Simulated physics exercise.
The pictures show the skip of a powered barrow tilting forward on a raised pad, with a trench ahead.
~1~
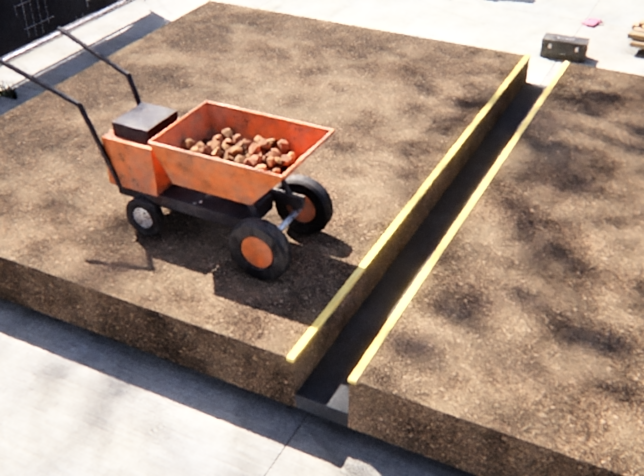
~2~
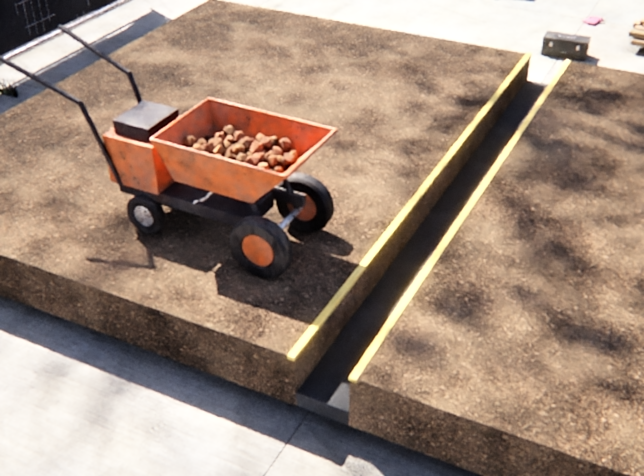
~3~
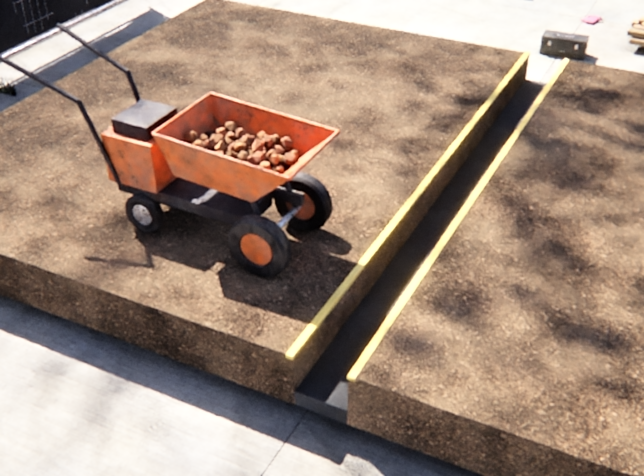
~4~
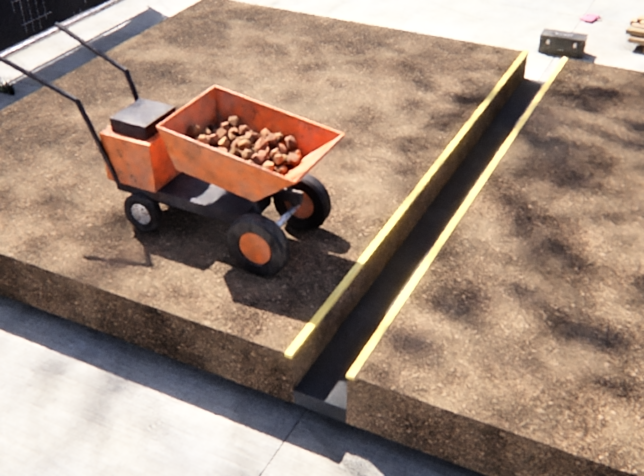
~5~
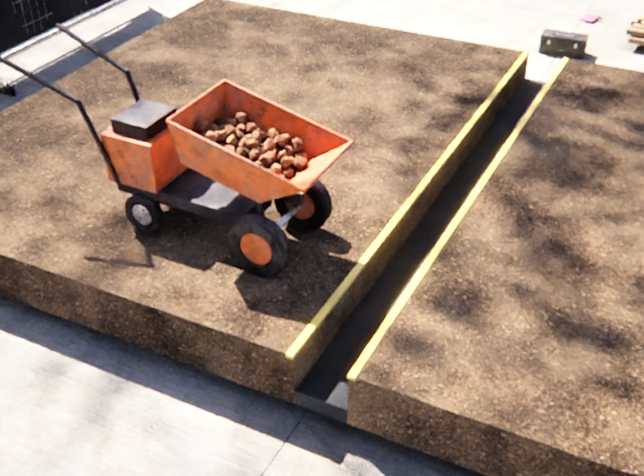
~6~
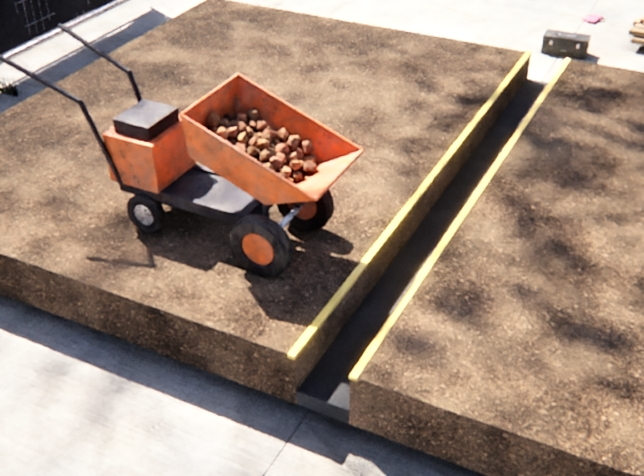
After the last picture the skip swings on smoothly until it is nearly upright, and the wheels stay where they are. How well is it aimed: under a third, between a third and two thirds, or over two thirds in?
Between the edges lies over two thirds of the load.
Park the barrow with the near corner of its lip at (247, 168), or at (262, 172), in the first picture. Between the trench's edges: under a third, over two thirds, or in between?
At the first place more than two thirds, at the second over two thirds.
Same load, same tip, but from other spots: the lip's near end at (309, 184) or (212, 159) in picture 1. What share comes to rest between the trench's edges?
The first gives 30 %, the second 30 %.
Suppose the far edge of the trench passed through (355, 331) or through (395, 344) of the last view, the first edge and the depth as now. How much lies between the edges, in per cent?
About 40 and 100 per cent.
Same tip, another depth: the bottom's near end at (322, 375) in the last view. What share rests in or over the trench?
Near 70 %.
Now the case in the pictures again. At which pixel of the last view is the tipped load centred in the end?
Around (388, 308).
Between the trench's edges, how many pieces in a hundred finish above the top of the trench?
Roughly 0 in a hundred.
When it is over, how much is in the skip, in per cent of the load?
Roughly 0 in a hundred.
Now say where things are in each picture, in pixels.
The first frame shows lip of the skip at (284, 178), level; top of the load at (240, 162), clay clods; first edge of the trench at (318, 322); far edge at (378, 342), the trench over half as wide as the skip, and about as deep as wide.
The second frame shows lip of the skip at (286, 177), tipped barely; top of the load at (242, 160).
The third frame shows lip of the skip at (289, 179), tipped barely; top of the load at (220, 147).
The fourth frame shows lip of the skip at (295, 183), tipped a little; top of the load at (224, 143).
The fifth frame shows lip of the skip at (304, 190), tipped a little; top of the load at (220, 135).
The sixth frame shows lip of the skip at (315, 200), tipped clearly; top of the load at (231, 132); first edge of the trench at (319, 319); far edge at (379, 339).
Soon after the last picture, skip tipped steeply; all in the skip.
A little later, skip tipped right over; about a quarter in the skip; about two thirds in or heaped over the trench; a small part beyond it.
Later still, skip tipped right over; nearly all in or heaped over the trench; a small part beyond it.
At rest, skip tipped right over; nearly all in or heaped over the trench; a small part beyond it.
